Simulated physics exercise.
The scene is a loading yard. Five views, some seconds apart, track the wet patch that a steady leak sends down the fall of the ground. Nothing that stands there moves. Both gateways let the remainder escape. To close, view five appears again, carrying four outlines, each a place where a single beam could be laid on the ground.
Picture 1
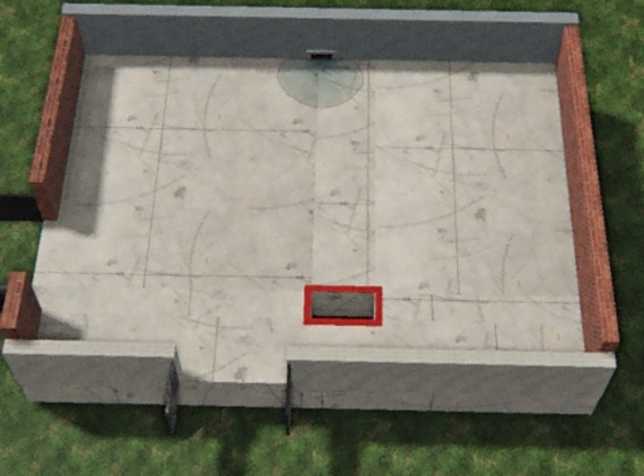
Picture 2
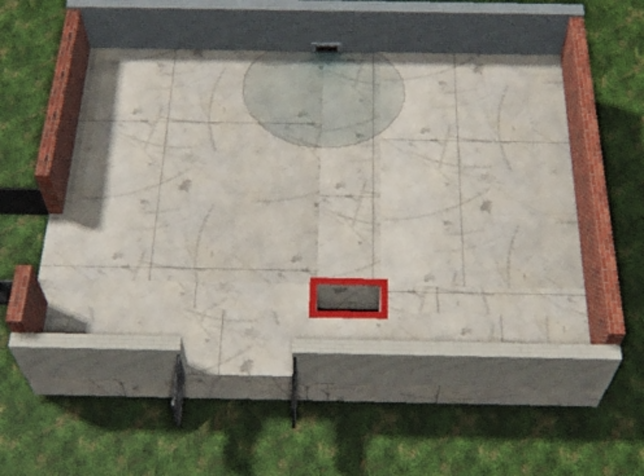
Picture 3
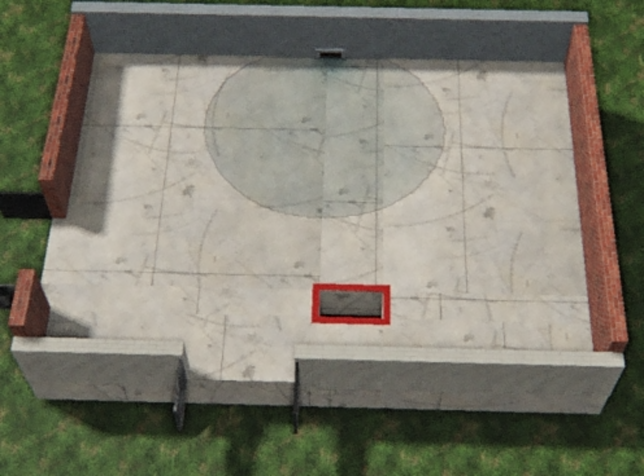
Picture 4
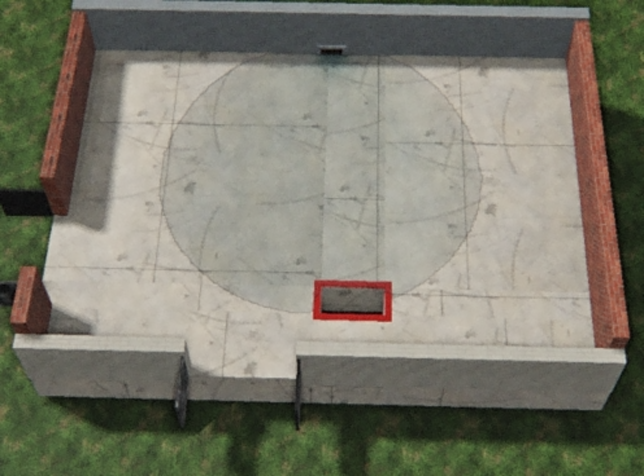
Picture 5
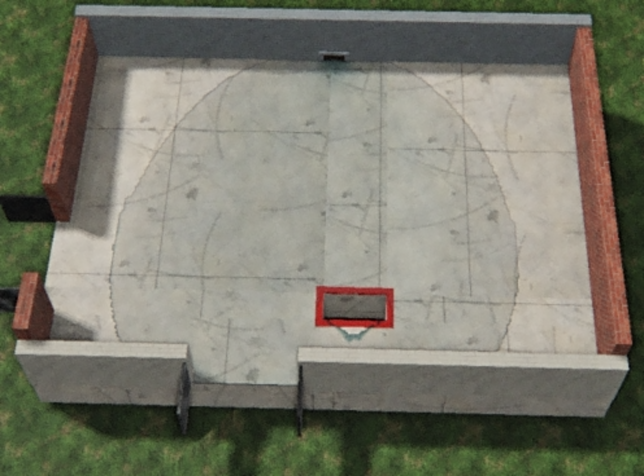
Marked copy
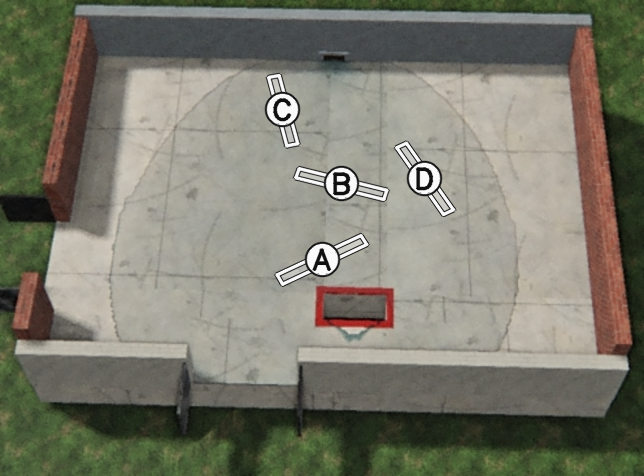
Walled concrete yard seen from above, with a round wet patch spreading from the back wall past a red-framed floor drain.
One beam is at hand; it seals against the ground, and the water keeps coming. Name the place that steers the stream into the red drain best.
C.
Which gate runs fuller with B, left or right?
The right gate.
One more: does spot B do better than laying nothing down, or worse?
Worse.
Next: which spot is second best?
It is D.
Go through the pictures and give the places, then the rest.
In the first frame, outfall at (322, 55); red drain at (343, 306); open gate at (235, 369); open gate at (50, 264); front seen at (311, 101), 2 % of the ground wet; red drain still dry.
In the second frame, front seen at (288, 139), 9 % of the ground wet; red drain still dry.
In the third frame, front seen at (361, 212), 21 % of the ground wet; red drain still dry.
In the fourth frame, front seen at (251, 299), 39 % of the ground wet; red drain taking water.
In the fifth frame, 57 % of the ground is wet; red drain taking water.
On the marked copy, A from (279, 279) to (363, 240); B from (297, 173) to (385, 194); C from (273, 76) to (292, 144); D from (401, 145) to (448, 212).
Choosing A, about 12 % of the stream goes into the red drain, about 86 % out by the gates.
Choosing B, about 17 % of the stream goes into the red drain, about 82 % out by the gates.
Choosing C, about 44 % of the stream goes into the red drain, about 52 % out by the gates.
Choosing D, about 30 % of the stream goes into the red drain, about 69 % out by the gates.
